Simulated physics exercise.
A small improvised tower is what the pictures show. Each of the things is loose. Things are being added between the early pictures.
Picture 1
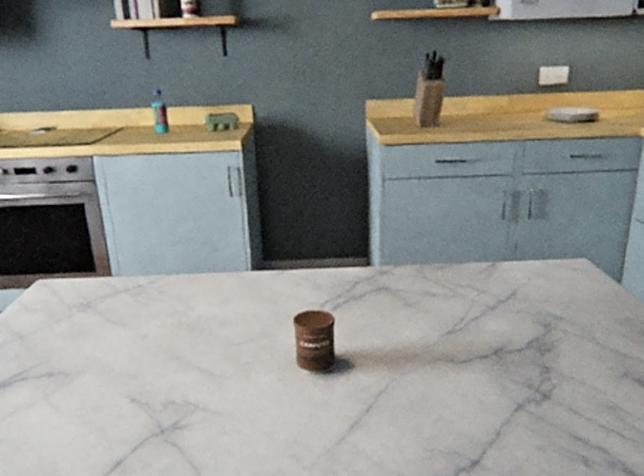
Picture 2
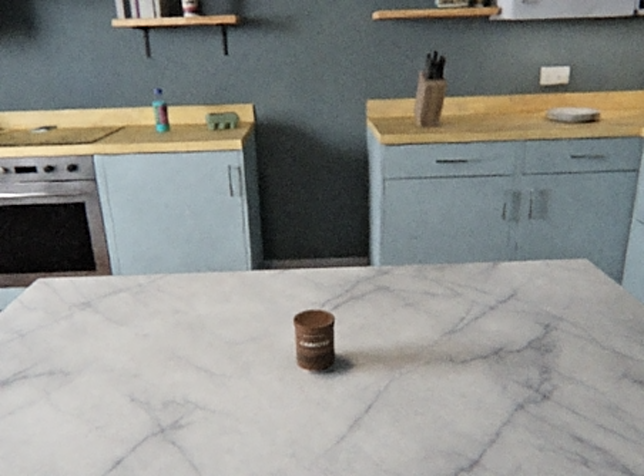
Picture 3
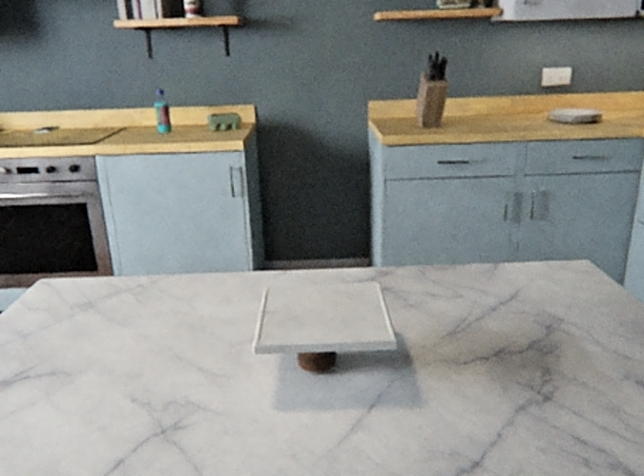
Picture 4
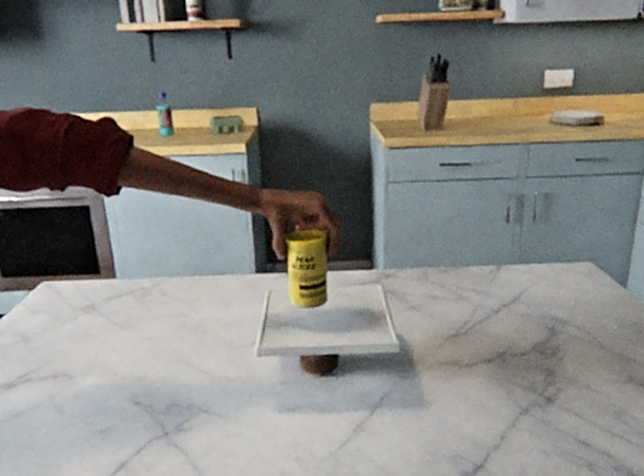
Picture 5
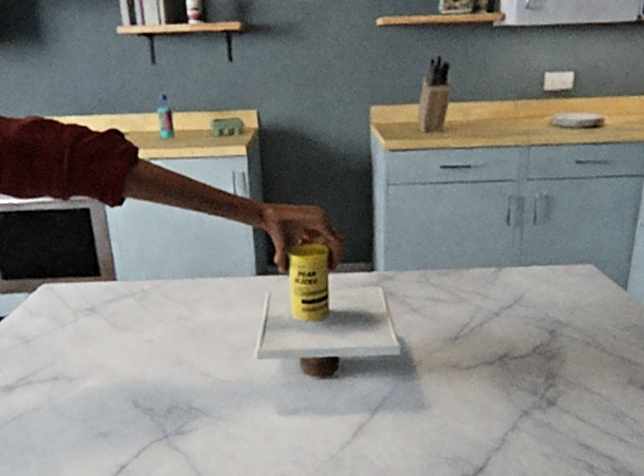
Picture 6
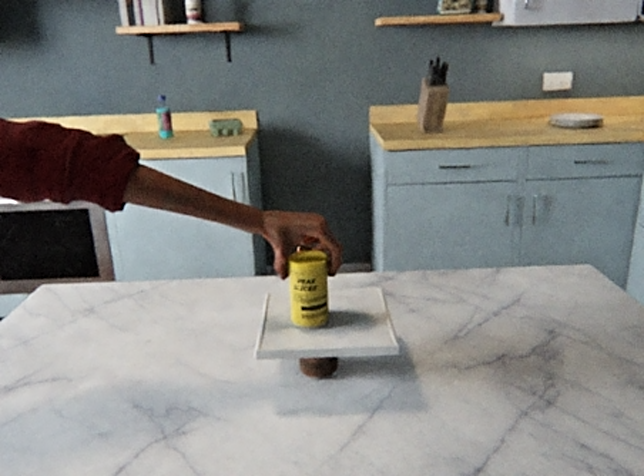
A hand lowers a yellow tin onto a white lid resting on a small brown can.
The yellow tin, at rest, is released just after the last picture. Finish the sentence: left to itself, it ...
... stays in place.
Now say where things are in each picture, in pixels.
In the first frame, the last thing is not in view yet.
In the second frame, the last thing is not in view yet.
In the third frame, the last thing is not in view yet; white lid (324, 314).
In the fourth frame, coming down; yellow tin (308, 269); white lid (326, 317).
In the fifth frame, coming down; yellow tin (310, 283); white lid (327, 319).
In the sixth frame, set down, still held; yellow tin (309, 290); white lid (326, 320).
Then, 0.20 s on from there, no change.
Then, 0.40 s on from there, yellow tin resting near (309, 290).
In the end, all 3 unmoved. At the end, from the last picture's camera, yellow tin near (309, 290). The stack keeps its balance.
